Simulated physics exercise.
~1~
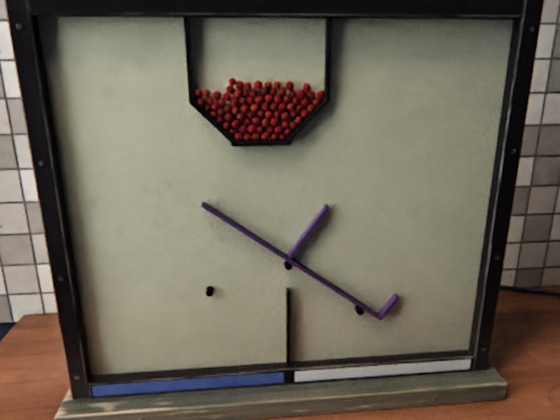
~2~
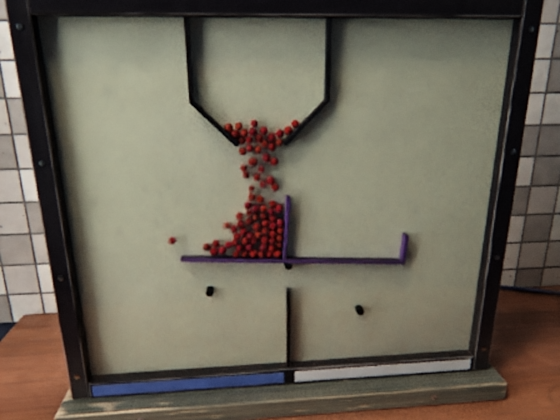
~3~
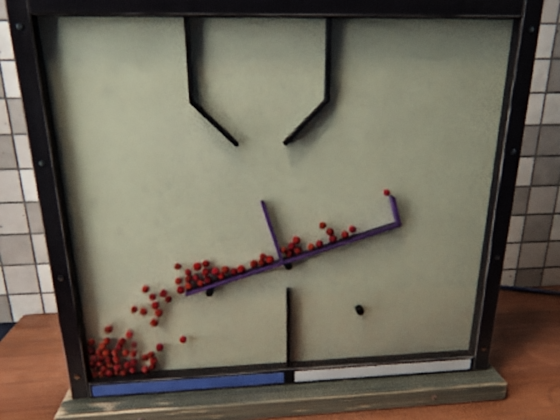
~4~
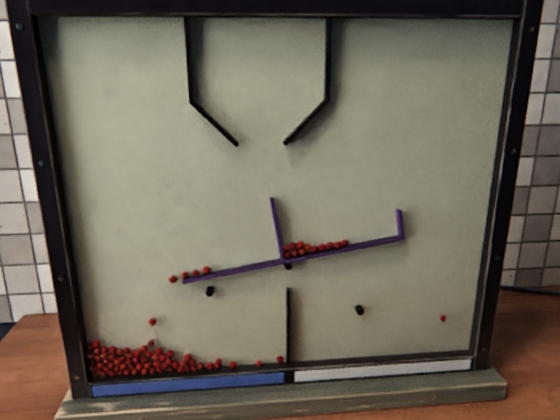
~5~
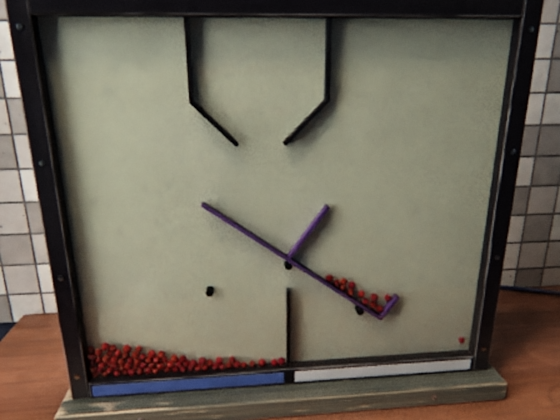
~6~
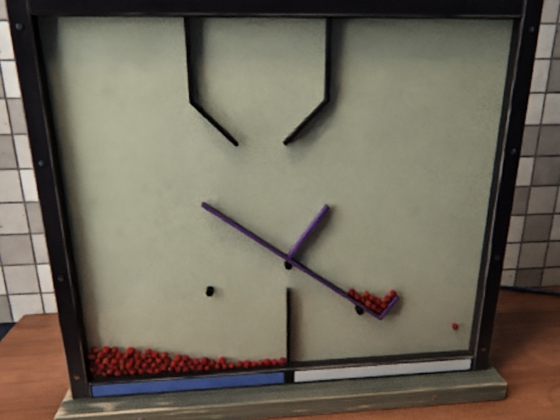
The footage shows red beads pouring from a hopper onto a pivoting purple tray, which tips left and spills most of them into the blue bin, then swings back down to the right, where a small cluster rests against its raised end, leaving the white bin practically empty.
